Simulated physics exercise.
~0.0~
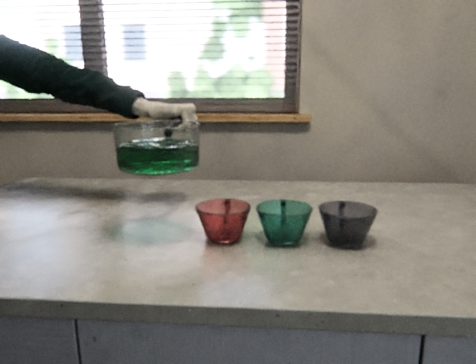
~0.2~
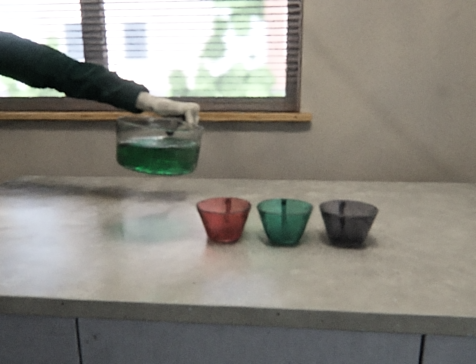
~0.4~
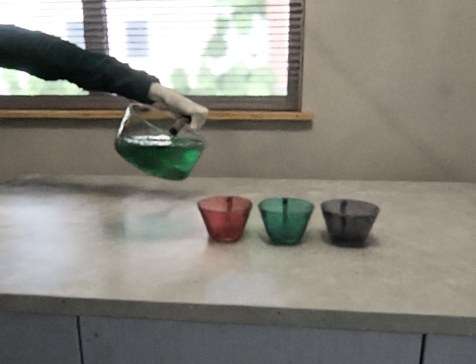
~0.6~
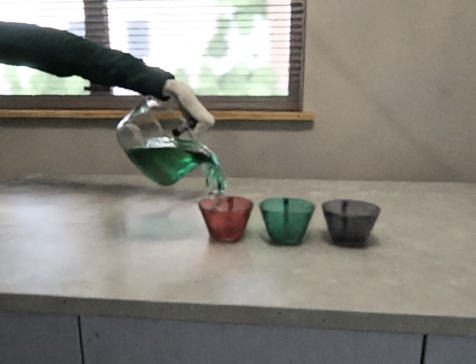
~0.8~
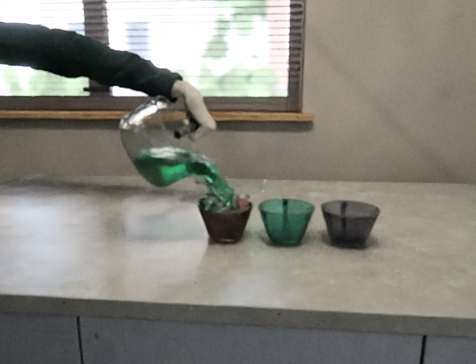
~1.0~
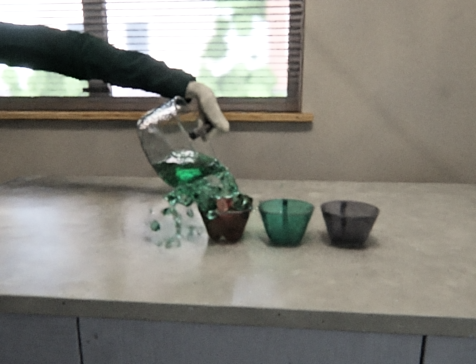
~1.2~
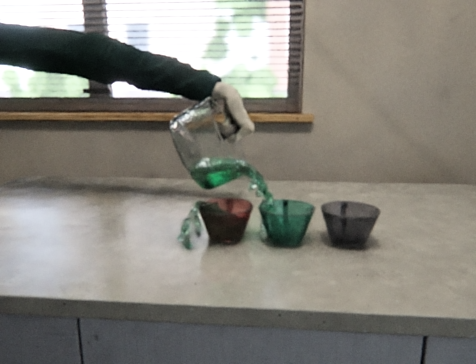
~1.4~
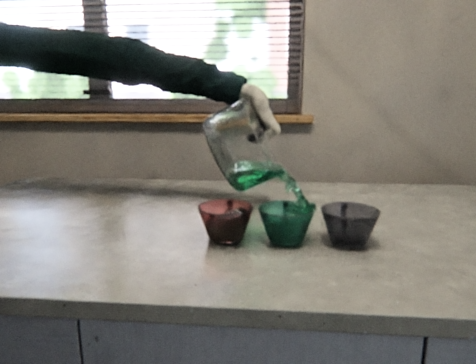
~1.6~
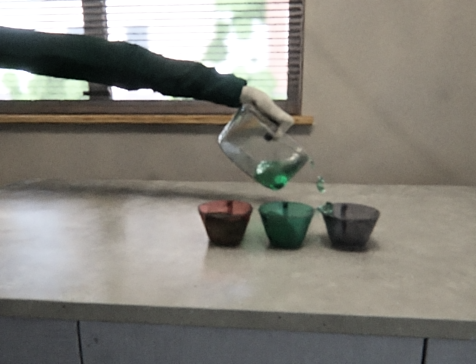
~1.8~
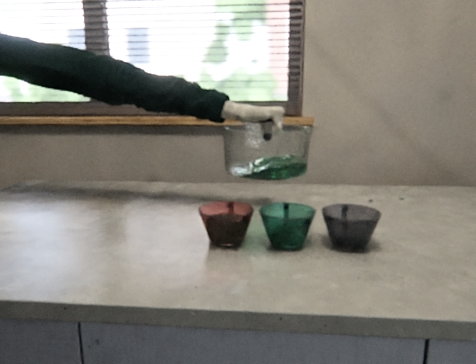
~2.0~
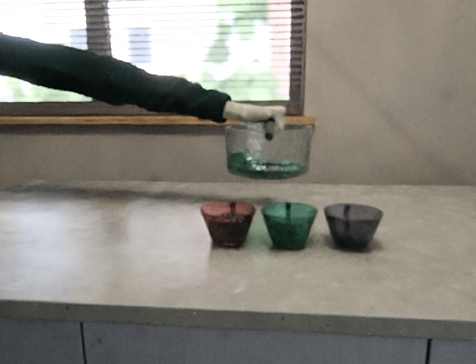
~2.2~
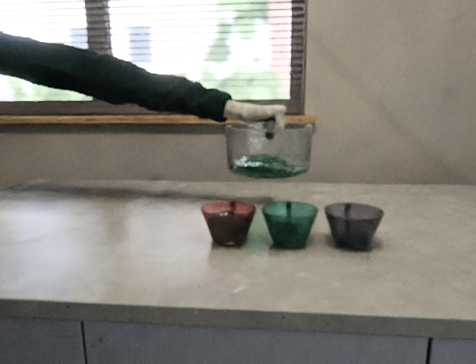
On a grey counter by a window, a gloved hand tipped a clear pot of green liquid over three small cups, red, green and grey, splashing some beside the red one as it moved right, then levelled it with a little left inside.
